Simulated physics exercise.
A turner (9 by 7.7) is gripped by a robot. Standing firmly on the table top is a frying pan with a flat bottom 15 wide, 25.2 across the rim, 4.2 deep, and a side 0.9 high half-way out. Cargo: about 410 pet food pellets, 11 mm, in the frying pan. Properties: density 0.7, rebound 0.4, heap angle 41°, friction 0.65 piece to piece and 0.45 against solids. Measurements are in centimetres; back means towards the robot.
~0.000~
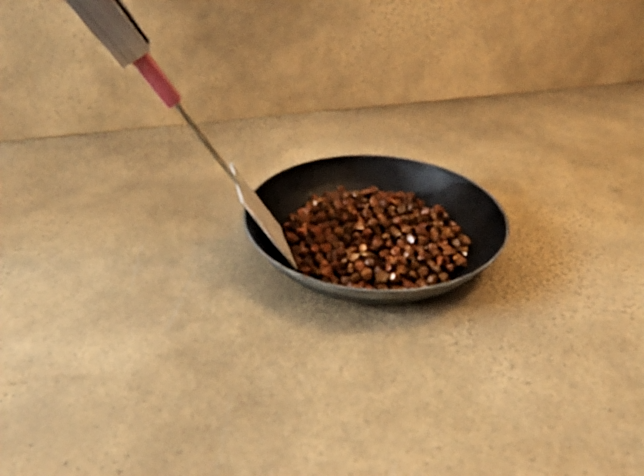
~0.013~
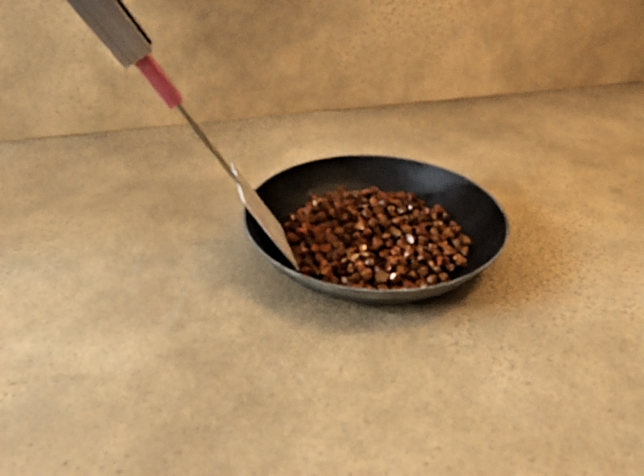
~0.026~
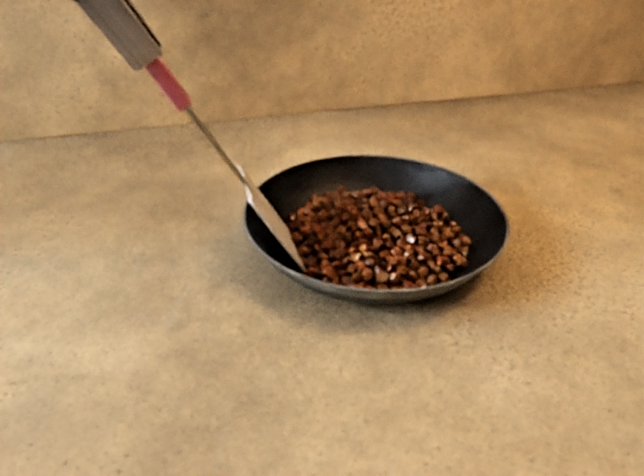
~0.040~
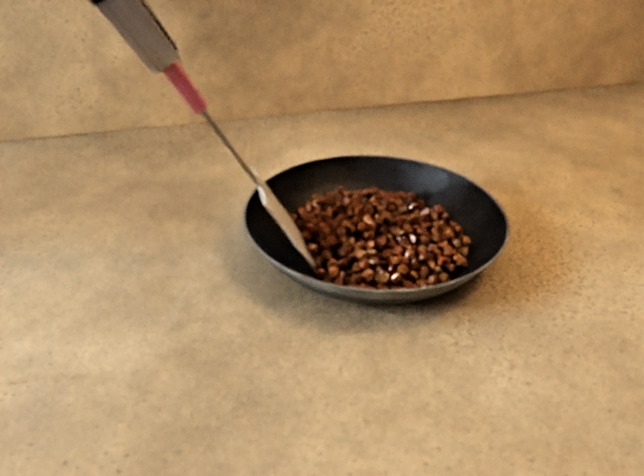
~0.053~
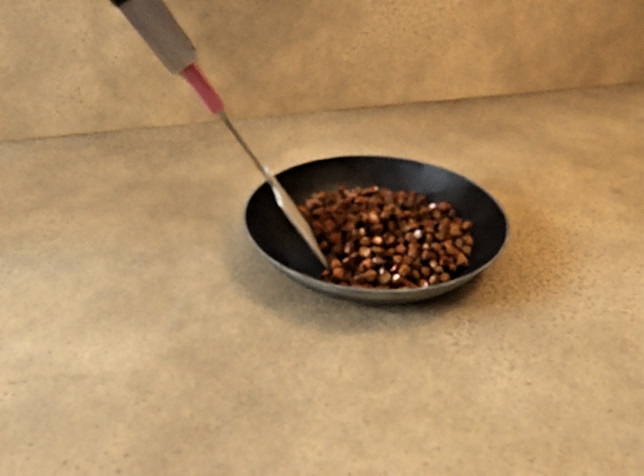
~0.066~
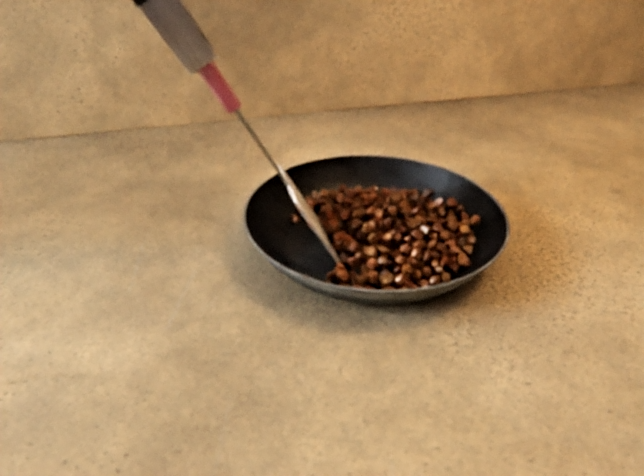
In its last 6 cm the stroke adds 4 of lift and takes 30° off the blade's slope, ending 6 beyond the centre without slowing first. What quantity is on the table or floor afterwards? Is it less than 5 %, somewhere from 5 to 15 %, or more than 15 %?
It is from 5 to 15 %.
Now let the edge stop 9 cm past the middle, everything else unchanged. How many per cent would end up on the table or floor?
In that case about 30 percent ends on the table or floor.
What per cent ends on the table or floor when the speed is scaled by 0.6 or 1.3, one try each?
Some 0 and 15 per cent.
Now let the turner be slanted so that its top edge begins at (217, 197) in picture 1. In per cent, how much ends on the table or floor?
Around 5 percent ends up on the table or floor.
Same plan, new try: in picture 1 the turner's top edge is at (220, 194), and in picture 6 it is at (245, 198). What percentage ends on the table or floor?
Around 0 per cent finishes on the table or floor.
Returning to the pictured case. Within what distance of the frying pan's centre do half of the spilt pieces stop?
About 24 centimetres.
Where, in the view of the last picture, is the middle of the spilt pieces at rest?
Near (564, 212) in the last picture.
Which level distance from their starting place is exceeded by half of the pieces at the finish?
I'd guess close to 4 centimetres.
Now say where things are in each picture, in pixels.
The turner top edge at (236, 181), sloping 61°; upper third of the load around (368, 226), from x 285 to 465, top at y 190; 410 in the frying pan, in the first frame.
The turner top edge at (237, 181), sloping 61°; upper third of the load around (368, 226), from x 290 to 465, top at y 190, in the second frame.
The turner top edge at (245, 183), sloping 61°; upper third of the load around (368, 227), from x 290 to 465, top at y 190, in the third frame.
The turner top edge at (259, 185), sloping 61°; upper third of the load around (364, 226), from x 295 to 465, top at y 190, in the fourth frame.
The turner top edge at (273, 185), sloping 61°; upper third of the load around (373, 223), from x 295 to 470, top at y 190, in the fifth frame.
The turner top edge at (287, 183), sloping 61°; upper third of the load around (383, 220), from x 295 to 475, top at y 190; 410 in the frying pan, in the sixth frame.
After 0.10 s, sloping 61°, highest piece 7 above the table; 410 in the frying pan.
After 0.13 s, sloping 49°, highest piece 7 above the table; 410 in the frying pan.
After 0.35 s, sloping 31°, highest piece 7 above the table; 372 in the frying pan, 33 on the table or floor, 5 on the blade or in flight.
After 1.40 s, sloping 31°, highest piece 5 above the table; 372 in the frying pan, 38 on the table or floor.
In the end, 372 in the frying pan, 38 on the table or floor. That is 9 % on the table or floor.
